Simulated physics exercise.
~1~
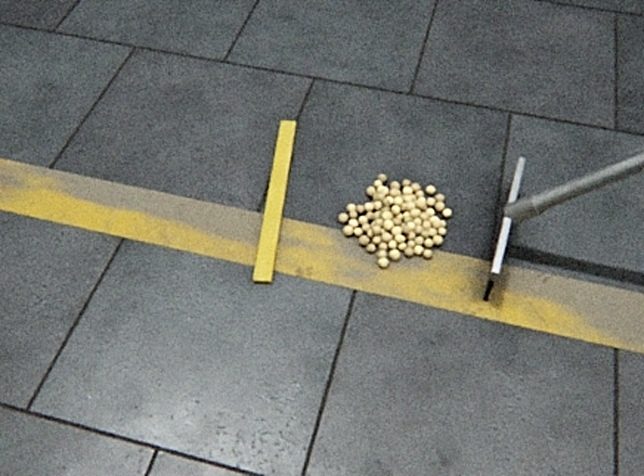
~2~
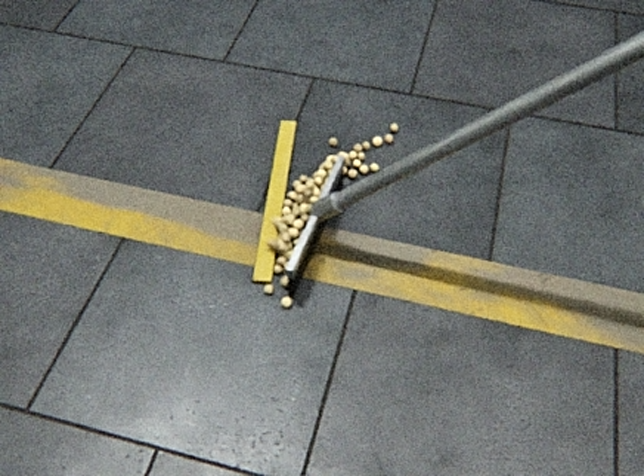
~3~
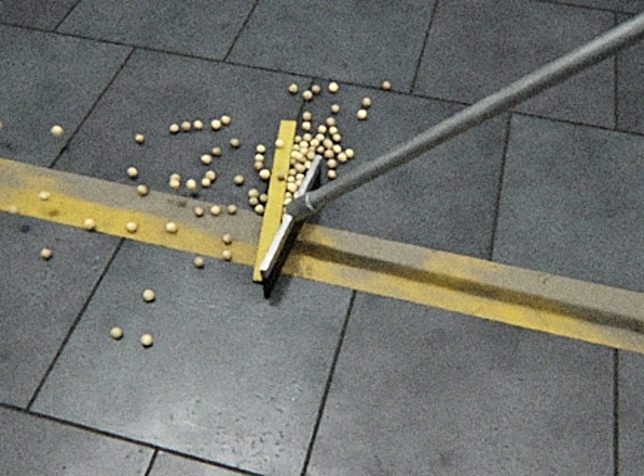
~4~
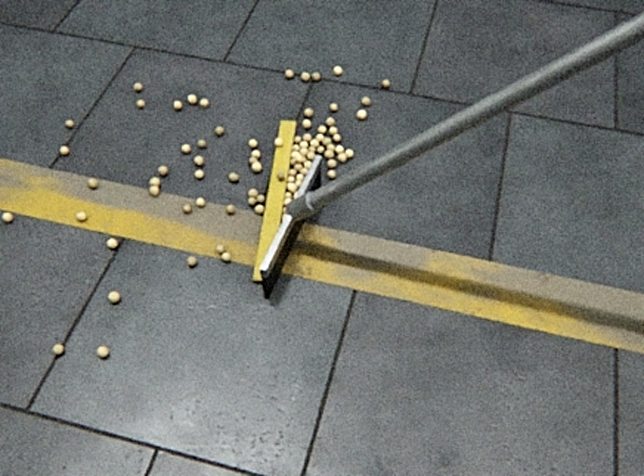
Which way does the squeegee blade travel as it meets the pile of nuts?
The blade moves to the left, pushing the nuts towards the yellow strip.
